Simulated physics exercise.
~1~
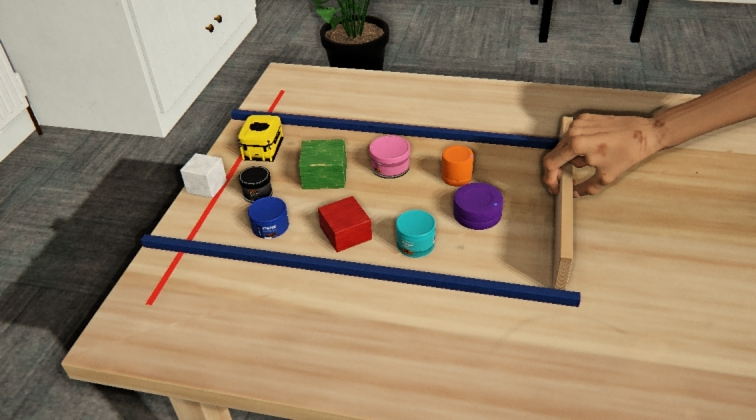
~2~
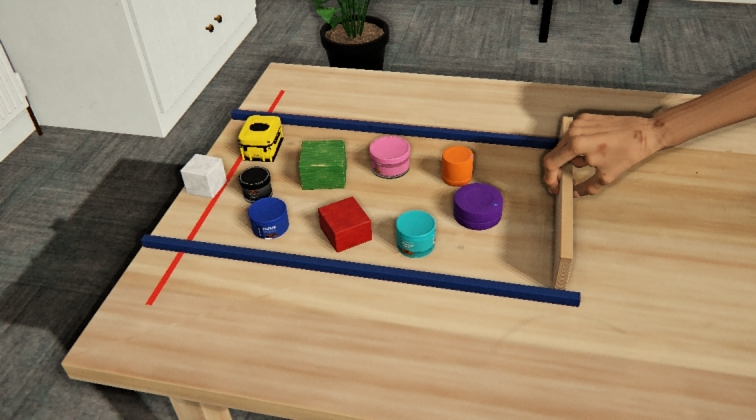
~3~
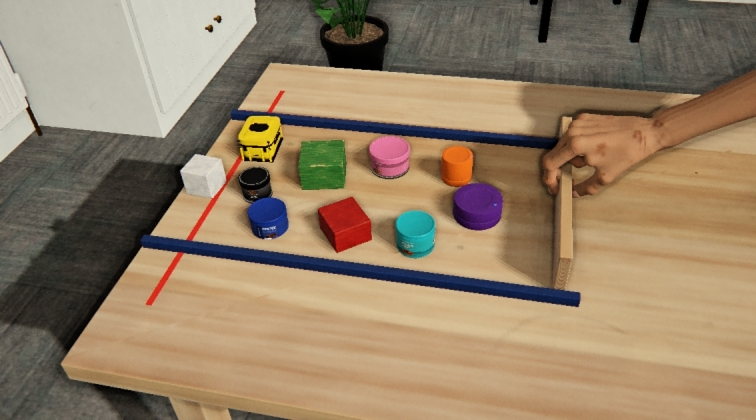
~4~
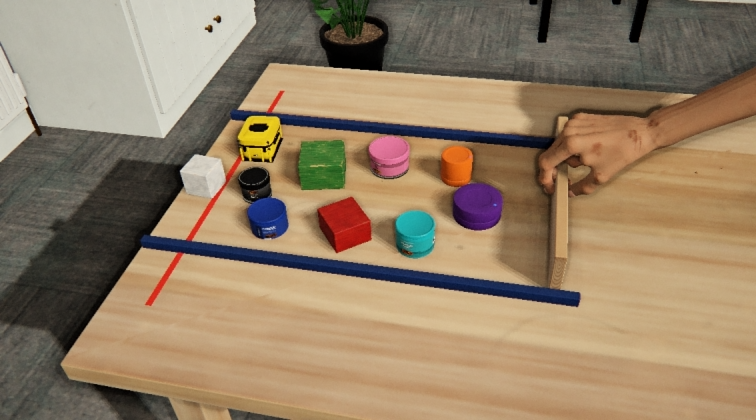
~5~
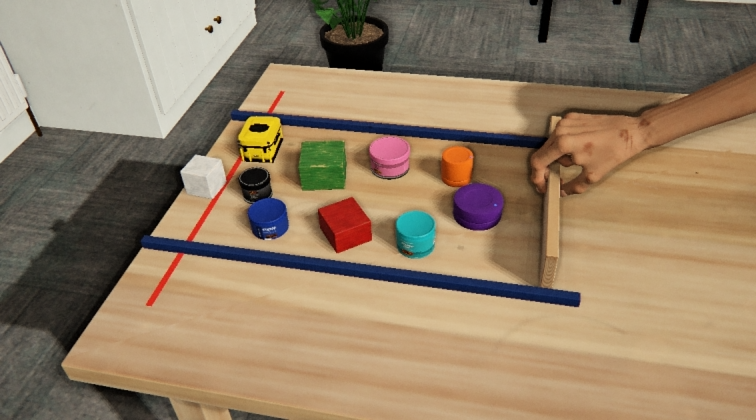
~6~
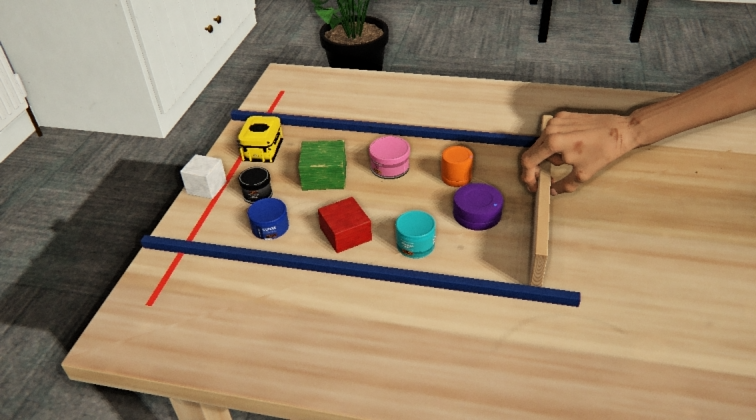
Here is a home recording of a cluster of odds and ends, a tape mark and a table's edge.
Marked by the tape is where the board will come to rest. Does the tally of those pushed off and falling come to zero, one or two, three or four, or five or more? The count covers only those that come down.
I predict the table will shed at least five pieces.
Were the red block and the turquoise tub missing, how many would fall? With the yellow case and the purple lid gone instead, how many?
That makes 3 fallen, then 3 fallen in the other try.
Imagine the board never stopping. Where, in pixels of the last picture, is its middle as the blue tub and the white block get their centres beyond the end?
For the blue tub, about (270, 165); for the white block, about (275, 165).
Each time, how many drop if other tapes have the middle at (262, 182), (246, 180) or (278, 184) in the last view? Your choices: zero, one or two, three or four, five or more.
Lab note - count per position: Just one or two; either one or two; zero.
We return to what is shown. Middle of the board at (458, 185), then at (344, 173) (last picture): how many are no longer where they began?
I count 2 first and 7 after.
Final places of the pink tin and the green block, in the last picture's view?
Around (237, 125), then around (196, 155).
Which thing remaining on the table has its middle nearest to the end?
The green block.
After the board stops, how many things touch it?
Count: 4.
Soon after, none off yet; white block at rest near (204, 176); yellow case at rest near (261, 139); black pot at rest near (256, 185).
Then, none off yet; white block at rest near (204, 176); yellow case moving near (259, 138); black pot moving near (248, 183).
At rest, the number that fall off is five or more; fallen, red block, blue tub, black pot, yellow case and white block.
